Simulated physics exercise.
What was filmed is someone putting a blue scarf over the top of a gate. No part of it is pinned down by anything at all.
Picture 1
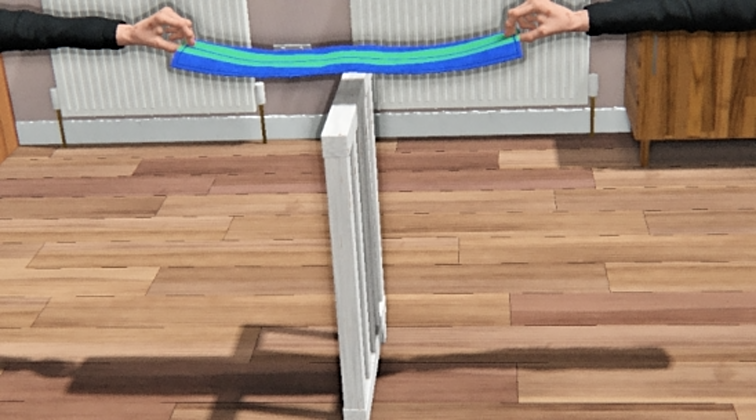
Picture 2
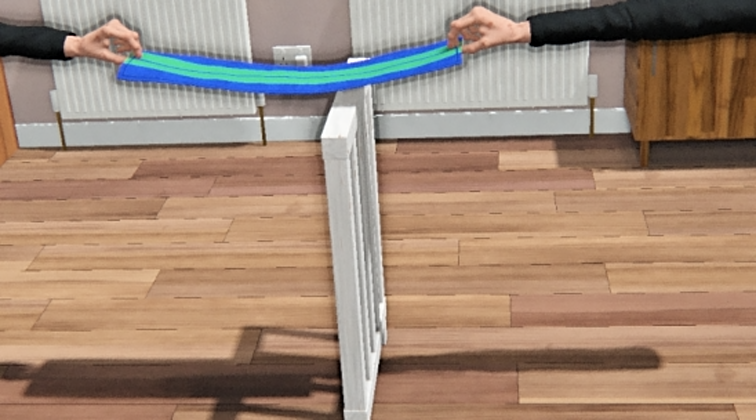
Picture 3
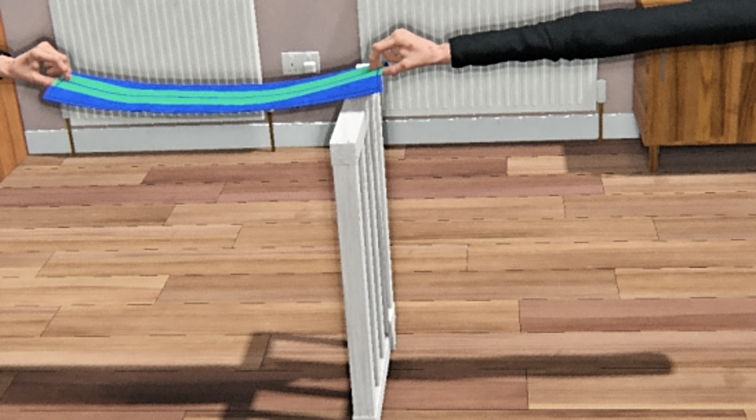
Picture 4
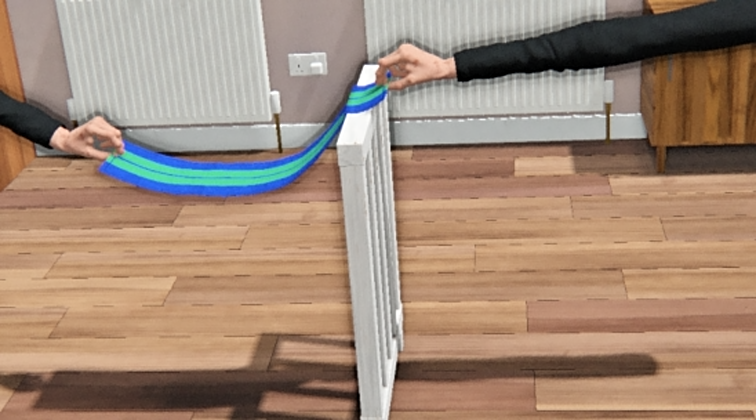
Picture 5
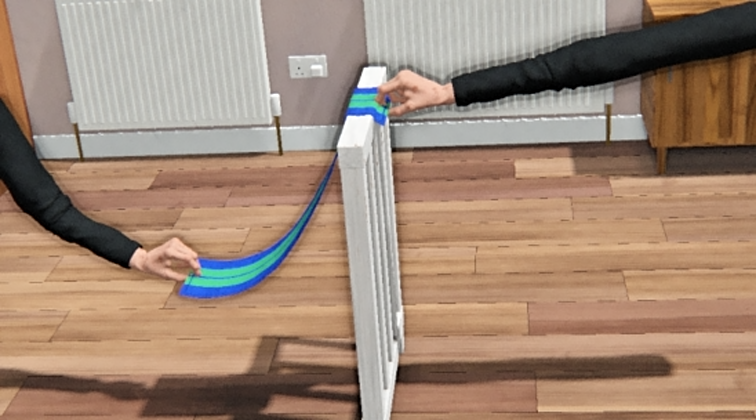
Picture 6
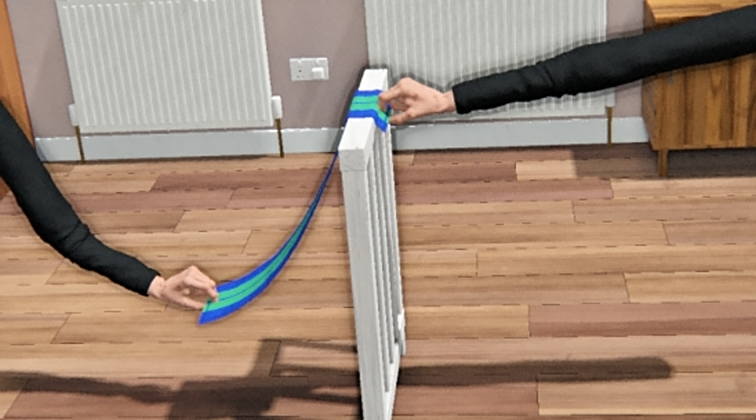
In the video, two hands stretch a blue and green scarf above a white gate and shift it left, then the left hand lowers its end while the right hand holds the short end at the gate's top.
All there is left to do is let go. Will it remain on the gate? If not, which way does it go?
Most likely it heads off to the left, as I see it.
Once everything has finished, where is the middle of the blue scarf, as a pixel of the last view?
You'll find it around (305, 405) in the last picture.
Then, 0.24 s past the final frame, scarf clear of the top and falling near (306, 254).
Then, 0.42 s past the final frame, scarf clear of the top and falling near (304, 366).
Then, 0.62 s past the final frame, scarf in a heap on the floor near (305, 403).
When it is over, scarf in a heap on the floor near (305, 405). The blue scarf falls on the left side.
